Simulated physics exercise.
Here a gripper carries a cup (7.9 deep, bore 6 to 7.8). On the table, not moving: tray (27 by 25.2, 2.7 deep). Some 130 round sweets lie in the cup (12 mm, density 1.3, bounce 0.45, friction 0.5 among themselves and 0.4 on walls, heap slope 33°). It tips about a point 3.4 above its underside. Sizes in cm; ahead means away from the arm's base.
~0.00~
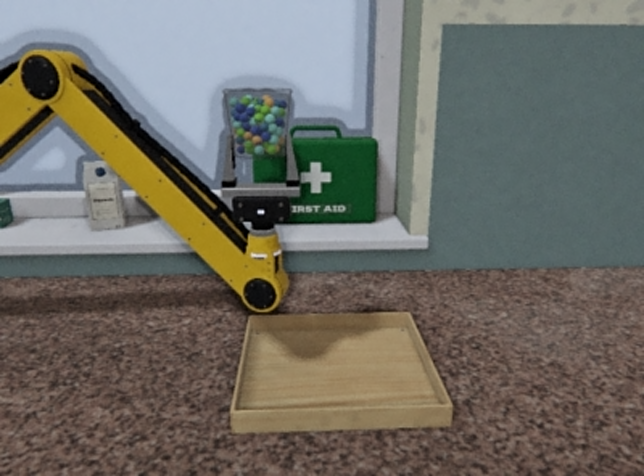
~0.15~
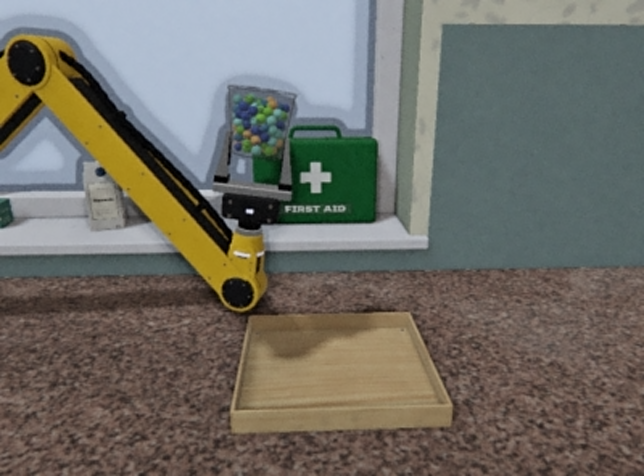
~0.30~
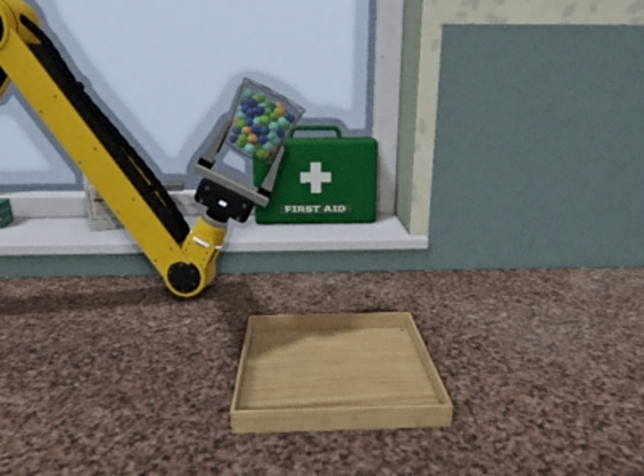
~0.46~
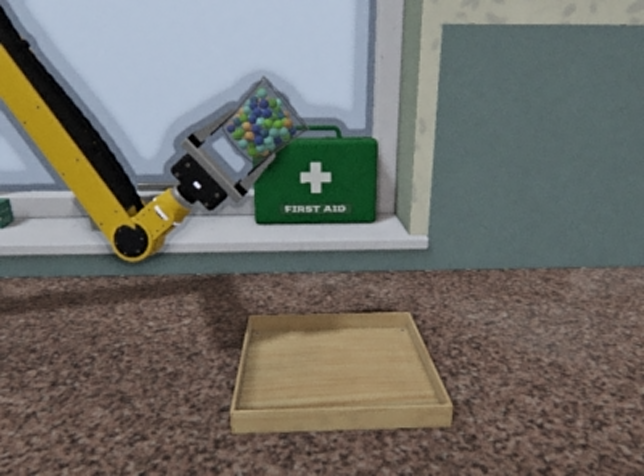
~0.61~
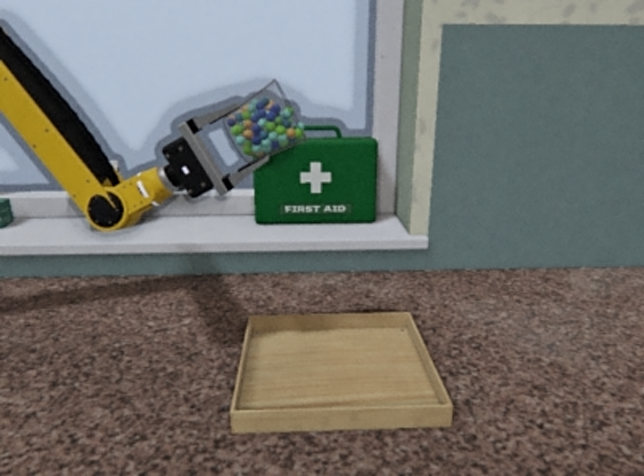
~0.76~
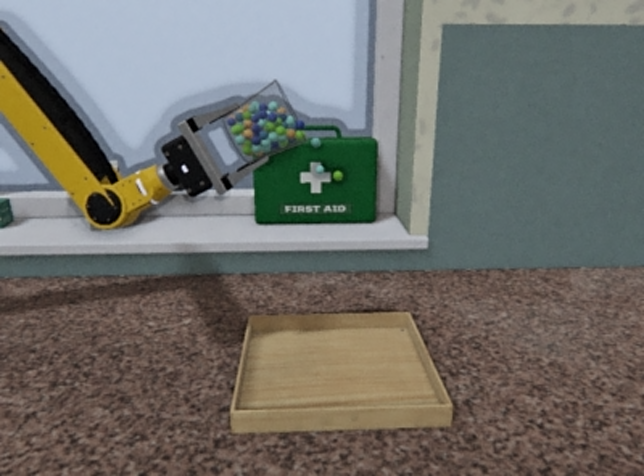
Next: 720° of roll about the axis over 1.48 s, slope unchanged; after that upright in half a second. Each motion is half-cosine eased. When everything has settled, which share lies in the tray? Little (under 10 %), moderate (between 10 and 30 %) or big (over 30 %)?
Share in the tray: Moderate (between 10 and 30 %).
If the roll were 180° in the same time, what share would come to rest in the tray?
In that case some 15 per cent.
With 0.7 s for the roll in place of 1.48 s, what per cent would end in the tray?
In that case some 10 per cent.
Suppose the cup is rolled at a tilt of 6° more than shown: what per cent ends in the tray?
About 30 per cent.
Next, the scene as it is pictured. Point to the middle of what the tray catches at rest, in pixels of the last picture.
Around (368, 365).
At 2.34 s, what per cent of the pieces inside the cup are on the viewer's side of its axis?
Roughly 45 per cent.
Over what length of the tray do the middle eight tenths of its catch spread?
About 14 cm.
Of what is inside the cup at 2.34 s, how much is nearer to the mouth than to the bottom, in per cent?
Roughly 40 per cent.
After 1.55 s, tipped 63°, highest piece 39 above the table; 114 in the cup, 11 in the tray, 5 in flight or on a rim.
After 2.34 s, tipped 57°, highest piece 38 above the table; 105 in the cup, 24 in the tray, 1 in flight or on a rim.
After 2.94 s, upright, highest piece 40 above the table; 105 in the cup, 25 in the tray.
After 3.64 s, upright, highest piece 40 above the table; 105 in the cup, 25 in the tray.
At rest, 105 in the cup, 25 in the tray. That is 19 % in the tray.
